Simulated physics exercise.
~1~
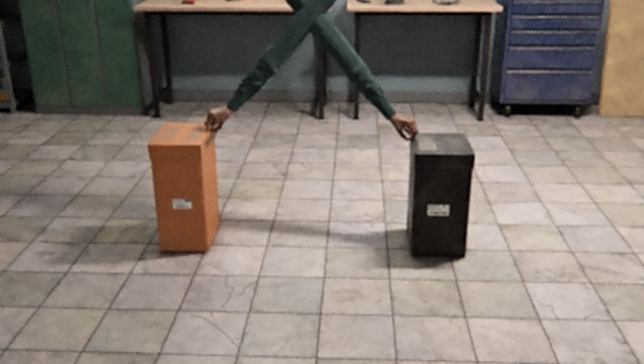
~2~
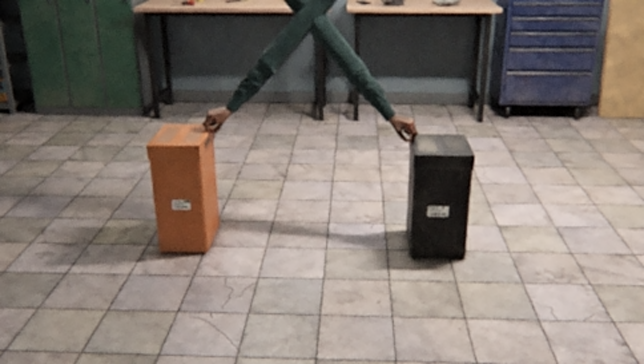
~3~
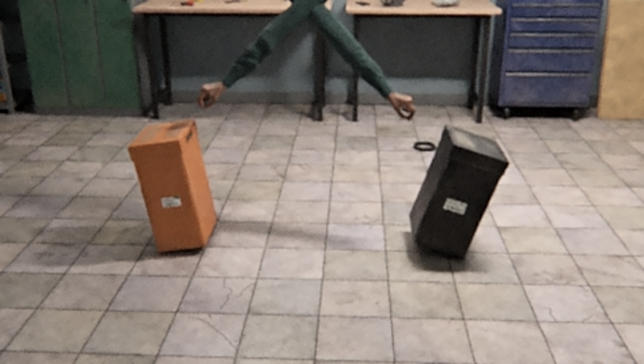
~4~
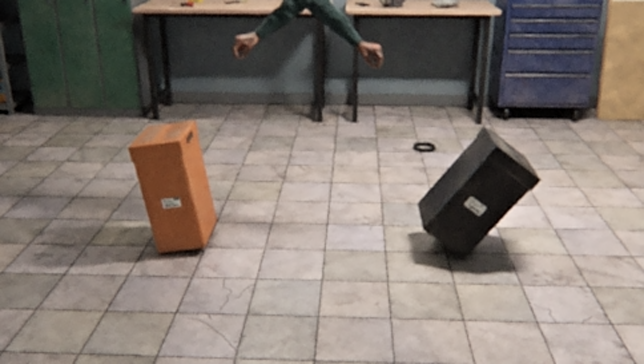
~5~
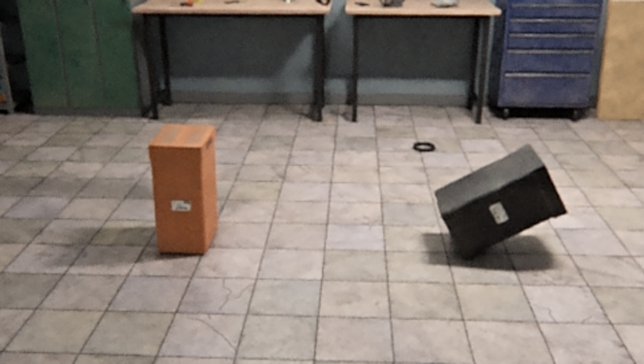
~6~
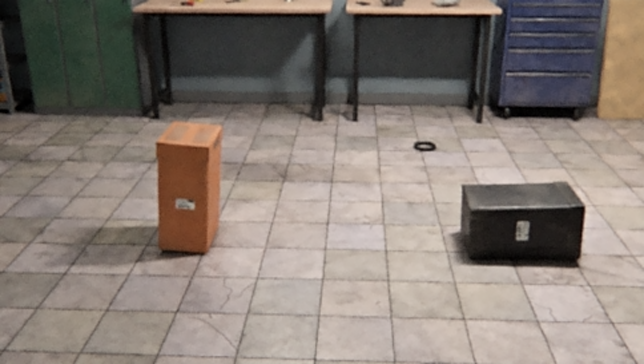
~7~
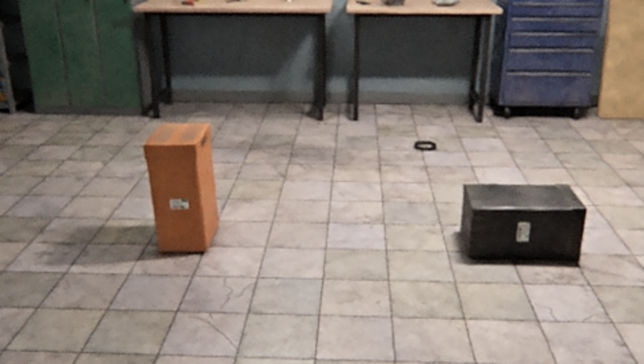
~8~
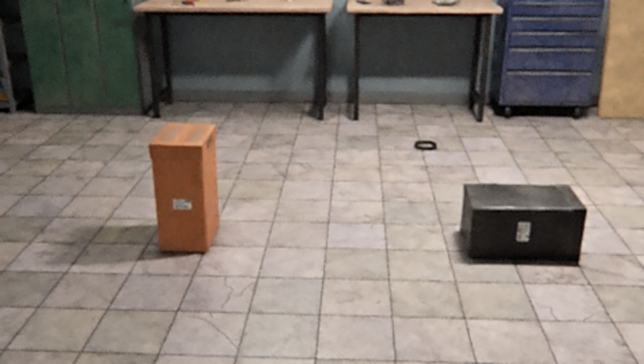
In a tiled workshop, hands release two tilting boxes; the orange rocks upright, the black topples.
